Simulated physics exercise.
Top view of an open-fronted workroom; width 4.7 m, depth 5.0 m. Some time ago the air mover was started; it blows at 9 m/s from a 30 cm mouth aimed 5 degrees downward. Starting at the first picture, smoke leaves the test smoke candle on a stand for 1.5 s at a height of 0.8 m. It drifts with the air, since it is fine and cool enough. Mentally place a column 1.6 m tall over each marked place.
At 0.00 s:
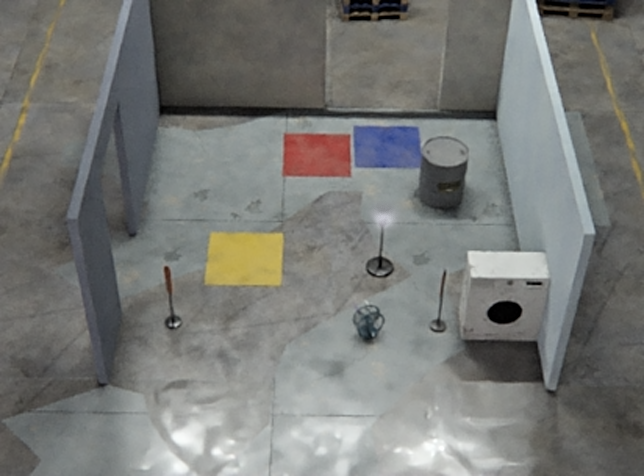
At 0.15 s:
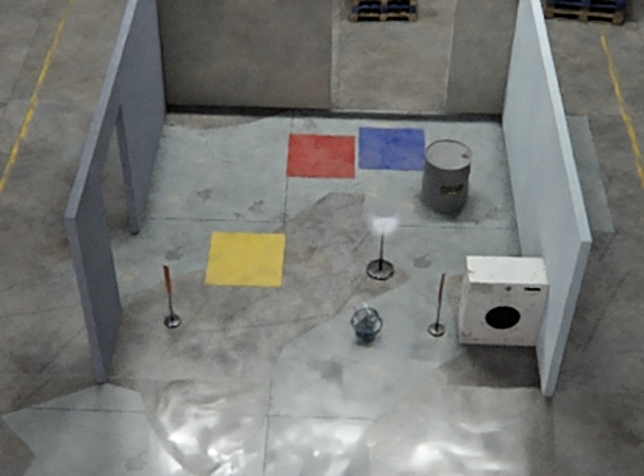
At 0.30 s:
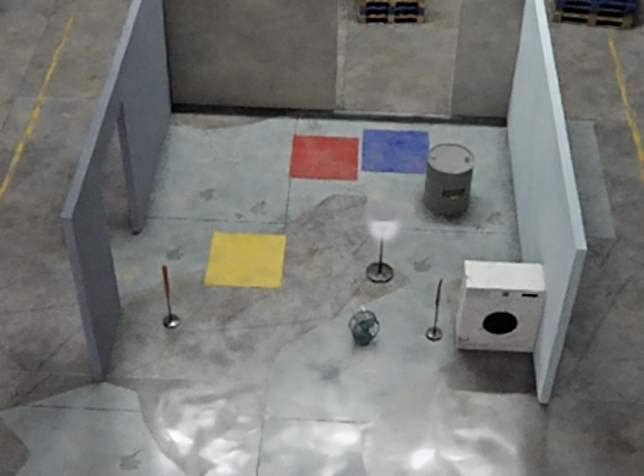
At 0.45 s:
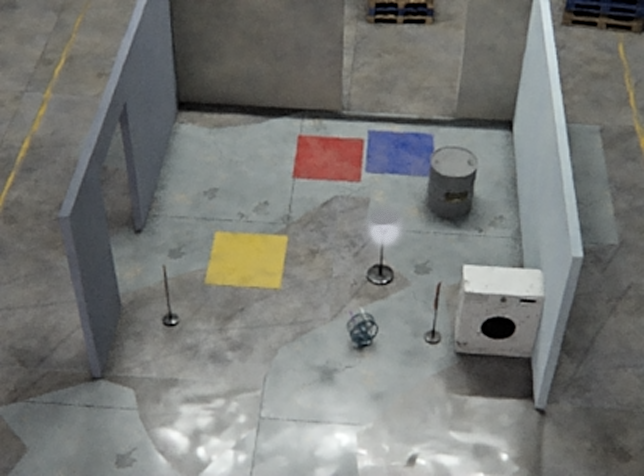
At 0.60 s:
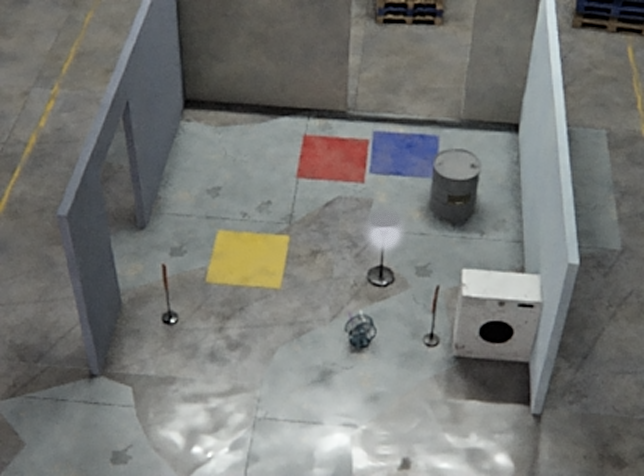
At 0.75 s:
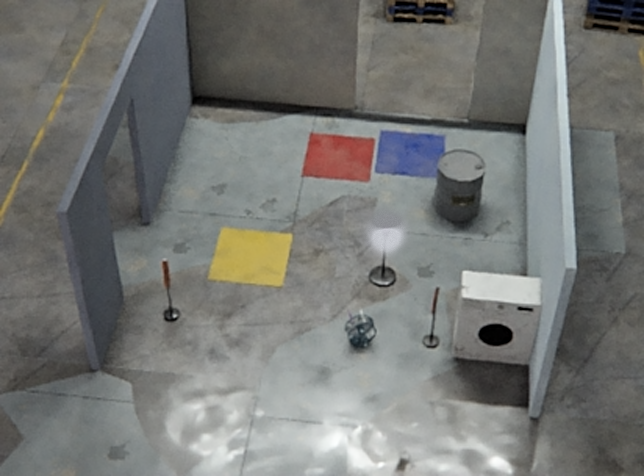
A three-walled grey room, open at the front, fills the view from high above on a warehouse floor. Red and blue squares lie near the back beside a grey barrel, with a yellow square at left, a white front-loading machine at right, and three slim stands around a small round caged object. A faint pale puff hovers above the middle stand, wavering slightly, while the camera slowly circles and everything else stays put.
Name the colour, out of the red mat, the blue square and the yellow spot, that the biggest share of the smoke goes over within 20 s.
I would say red.
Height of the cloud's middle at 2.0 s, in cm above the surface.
Middle height: Approx. 60 cm.
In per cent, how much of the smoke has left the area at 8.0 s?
Estimated share: Some 70 %.
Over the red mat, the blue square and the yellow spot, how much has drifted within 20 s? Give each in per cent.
70 % red, 40 % blue, 0 % yellow, roughly.
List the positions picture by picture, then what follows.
In the first frame, the smoke is thickest near (383, 215), the test smoke candle on a stand stands at (383, 226) and the air mover is at (368, 320).
In the second frame, the smoke is thickest near (385, 219), the red mat is centred on (321, 156), the yellow spot is centred on (246, 259) and the blue square is centred on (392, 149).
In the third frame, the smoke is thickest near (384, 223), a ribbon ends at (168, 293) and a ribbon ends at (437, 305).
In the fourth frame, the smoke is thickest near (384, 227), the top of a machine is at (504, 281) and the top of a barrel is at (454, 161).
In the fifth frame, the smoke is thickest near (384, 230).
In the sixth frame, the smoke is thickest near (386, 231), a ribbon ends at (168, 287) and a ribbon ends at (433, 313).
By 2.0 s, 0 % is gone from the area; 0 % has passed over the red mat, 0 % over the yellow spot and 0 % over the blue square, and the middle of the rest is near (383, 241).
By 4.0 s, 1 % is gone from the area; 37 % has passed over the red mat, 0 % over the yellow spot and 7 % over the blue square, and the middle of the rest is near (374, 181).
By 8.0 s, 67 % is gone from the area; 66 % has passed over the red mat, 0 % over the yellow spot and 36 % over the blue square, and the middle of the rest is near (427, 104).
By 20.0 s, 98 % is gone from the area; 67 % has passed over the red mat, 0 % over the yellow spot and 40 % over the blue square.
